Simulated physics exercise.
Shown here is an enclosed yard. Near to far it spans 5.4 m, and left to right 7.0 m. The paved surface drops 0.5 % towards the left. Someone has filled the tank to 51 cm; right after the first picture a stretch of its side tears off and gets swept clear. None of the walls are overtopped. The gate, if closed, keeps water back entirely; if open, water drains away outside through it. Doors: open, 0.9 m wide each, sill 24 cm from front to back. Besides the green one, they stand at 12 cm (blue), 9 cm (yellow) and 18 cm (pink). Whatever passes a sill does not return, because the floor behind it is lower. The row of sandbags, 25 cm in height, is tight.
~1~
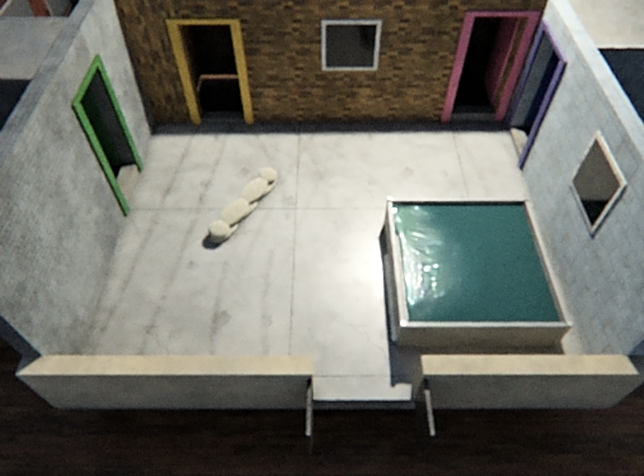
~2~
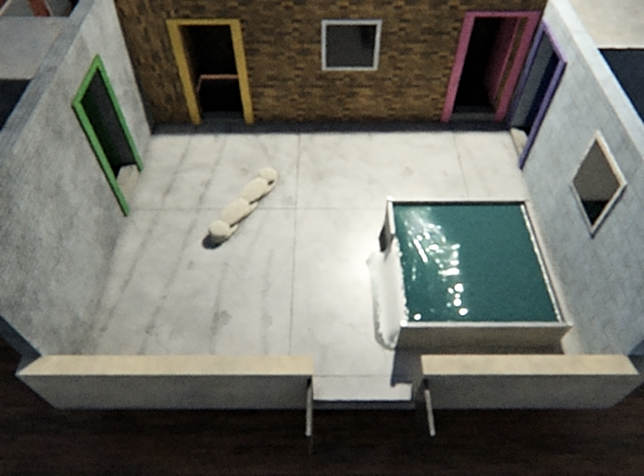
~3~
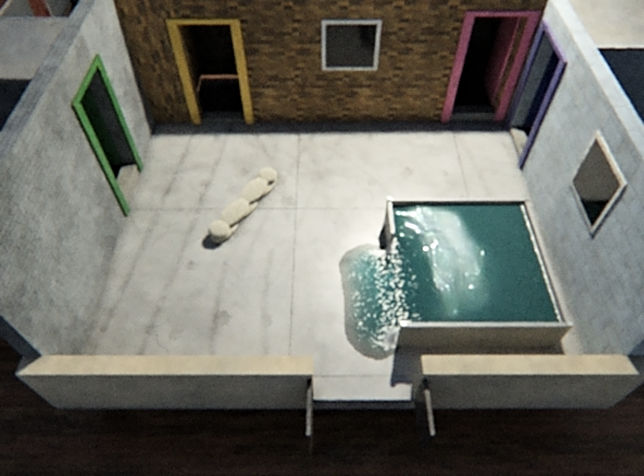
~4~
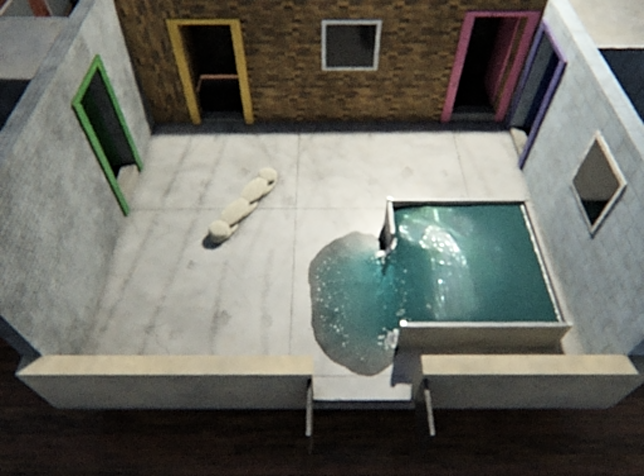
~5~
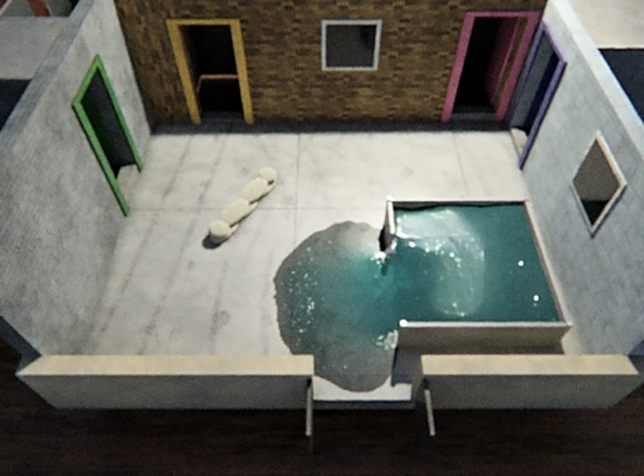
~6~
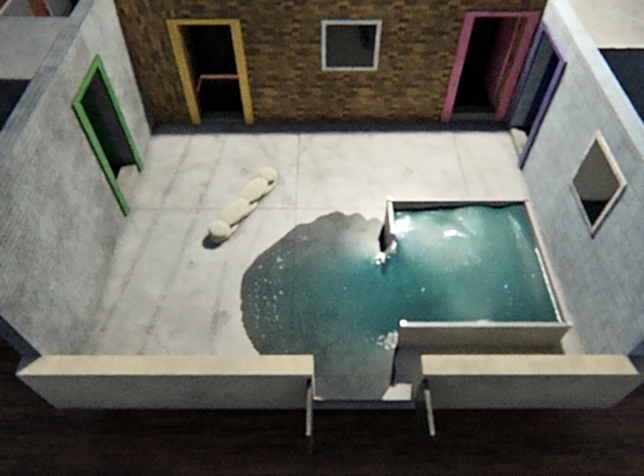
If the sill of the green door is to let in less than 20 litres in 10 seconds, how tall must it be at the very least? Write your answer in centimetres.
At the very least, close to 5 cm.
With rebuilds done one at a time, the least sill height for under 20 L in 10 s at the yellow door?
For yellow: Close to 11.0 cm.
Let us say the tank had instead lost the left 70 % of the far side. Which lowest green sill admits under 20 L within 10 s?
It should stand roughly 9.5 cm high.
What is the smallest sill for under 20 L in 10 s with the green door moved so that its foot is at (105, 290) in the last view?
Close to 21 cm at the least.
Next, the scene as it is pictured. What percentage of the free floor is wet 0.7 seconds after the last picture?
Some 30 per cent is wet.
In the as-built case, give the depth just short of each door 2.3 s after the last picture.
Lab note, depth in cm: Green 5; blue 0; yellow 0; pink 0.
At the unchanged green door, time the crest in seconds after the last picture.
At about 3.5 s.
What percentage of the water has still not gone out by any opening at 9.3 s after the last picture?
Around 90 in a hundred parts remain.
Then, 0.7 s after the last picture water covers 30 % of the floor, deepest (28 cm) near (391, 333); it has not reached the green door.
Then, 2.3 s after the last picture water covers 40 % of the floor, deepest (34 cm) near (77, 370); 5 cm at the green door, 0 litres in over its 22 cm sill.
Then, 9.3 s after the last picture water covers 90 % of the floor, deepest (10 cm) near (148, 147); 7 cm at the green door, 0 litres in over its 22 cm sill.
At the green door as built, the water peaked near 10 cm, 3.3 s after the last picture.
With a sill of 4.5 cm, 28 litres would have come in within the 10 s; with 6 cm, 13 litres. So under 20 litres takes about 5 cm.
